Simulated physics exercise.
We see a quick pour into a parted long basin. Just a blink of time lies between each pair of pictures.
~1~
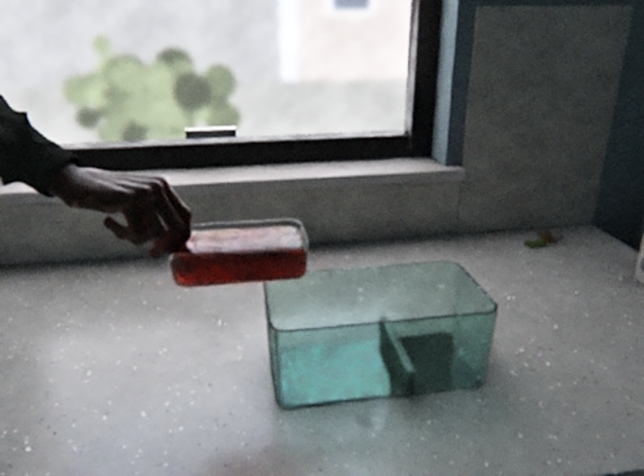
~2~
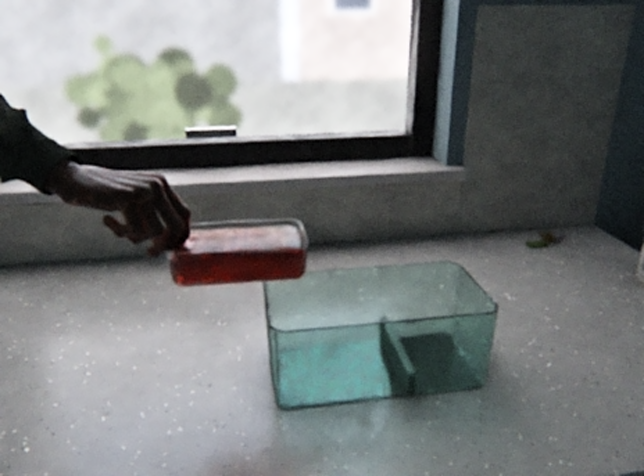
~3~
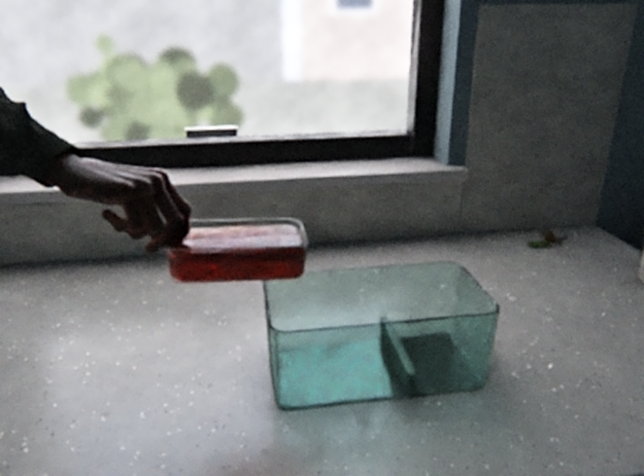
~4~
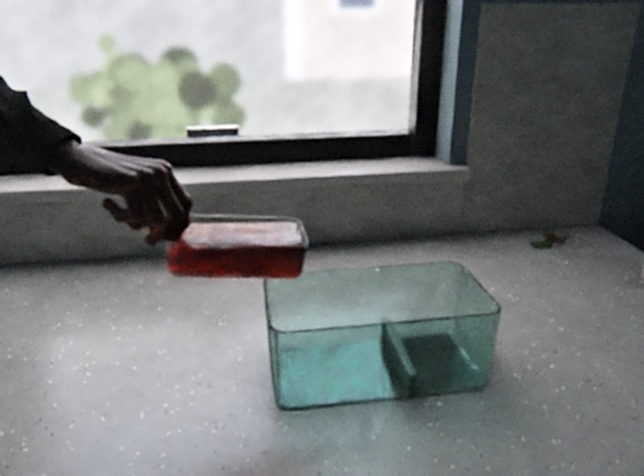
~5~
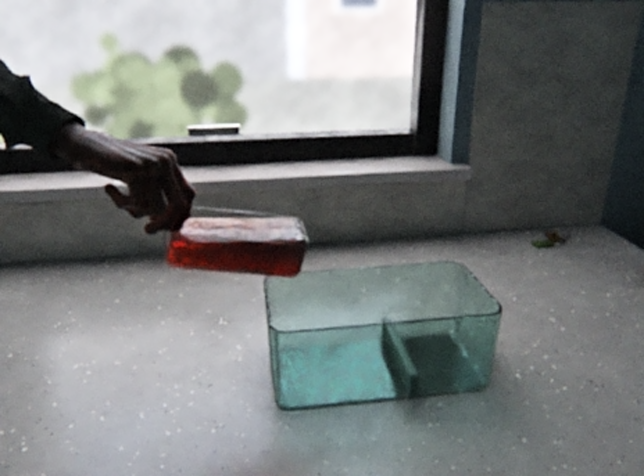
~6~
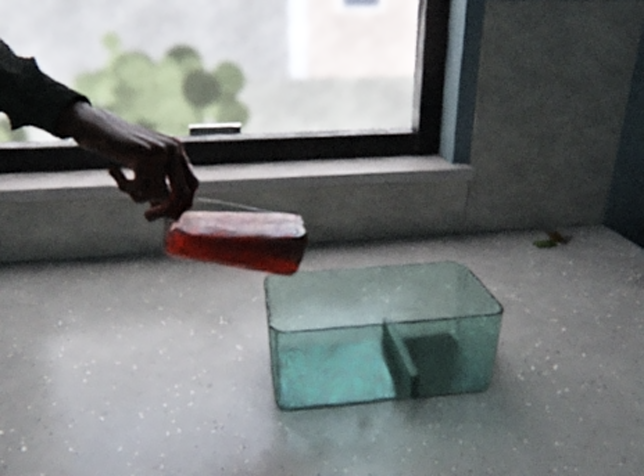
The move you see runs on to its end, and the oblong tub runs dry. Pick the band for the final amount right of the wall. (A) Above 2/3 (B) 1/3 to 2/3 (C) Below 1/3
Below 1/3.
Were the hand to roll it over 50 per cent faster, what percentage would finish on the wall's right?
It comes to some 40 per cent.
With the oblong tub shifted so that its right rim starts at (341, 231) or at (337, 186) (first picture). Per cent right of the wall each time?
The first start yields 70 per cent, the second 65 per cent.
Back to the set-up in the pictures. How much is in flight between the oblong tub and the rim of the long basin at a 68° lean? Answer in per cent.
I'd reckon some 40 per cent.
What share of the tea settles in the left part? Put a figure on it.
It comes to 80 per cent or so.
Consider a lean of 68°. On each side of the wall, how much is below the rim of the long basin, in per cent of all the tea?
The left part gets 45 percent; the right part gets 0 percent.
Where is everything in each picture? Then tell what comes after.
In the first picture, tilt 0°; pouring edge (304, 233); surface from (173, 244) to (301, 235); the long basin's rim runs from (267, 303) to (477, 285); the wall's top is at (396, 342).
In the second picture, tilt 1°; pouring edge (303, 233); surface from (172, 243) to (301, 235).
In the third picture, tilt 2°; pouring edge (303, 233); surface from (171, 241) to (301, 235).
In the fourth picture, tilt 6°; pouring edge (304, 233); surface from (171, 236) to (301, 232).
In the fifth picture, tilt 10°; pouring edge (304, 232); surface from (170, 231) to (303, 228).
In the sixth picture, tilt 15°; pouring edge (304, 232); surface from (169, 223) to (302, 227); 3 per cent is over the edge.
A moment on, the oblong tub is tipped part way and 14 per cent is still to pour, 43 is left of the wall and 1 right of it.
Next, the oblong tub is tipped right over and 2 per cent is still to pour, 78 is left of the wall and 15 right of it.
Then the oblong tub is tipped right over and 0 per cent is still to pour, 81 is left of the wall and 17 right of it.
Later the oblong tub is tipped right over and 0 per cent is still to pour, 81 is left of the wall and 18 right of it.
In the end 81 per cent lies left of the wall, 18 right of it and 2 outside.
